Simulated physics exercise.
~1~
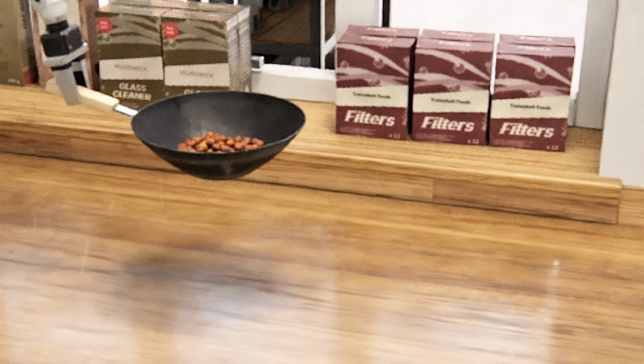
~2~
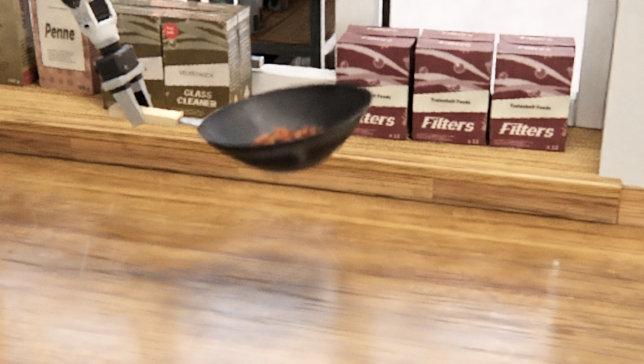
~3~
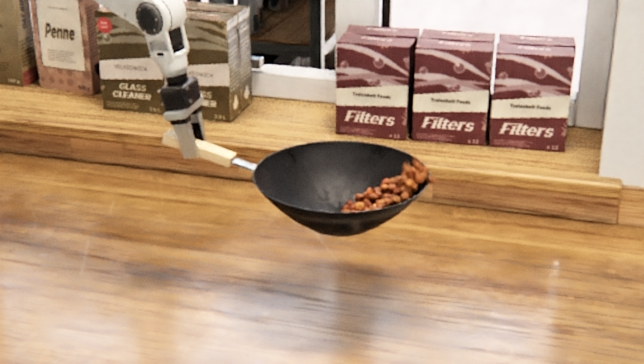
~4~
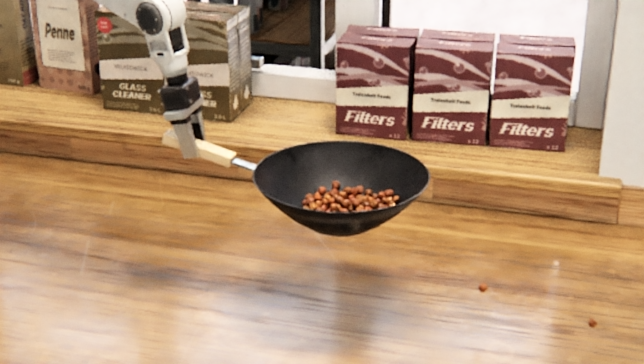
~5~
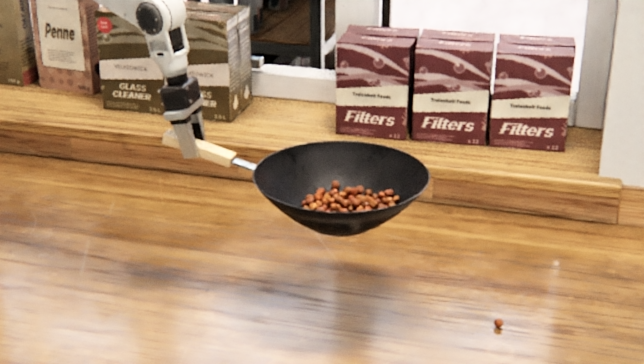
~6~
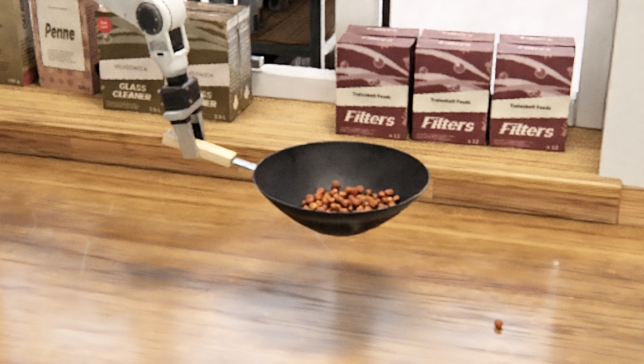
Robot arm swinging a black wok of hazelnuts rightward, tilting then levelling it, with most staying inside and a couple spilling out.
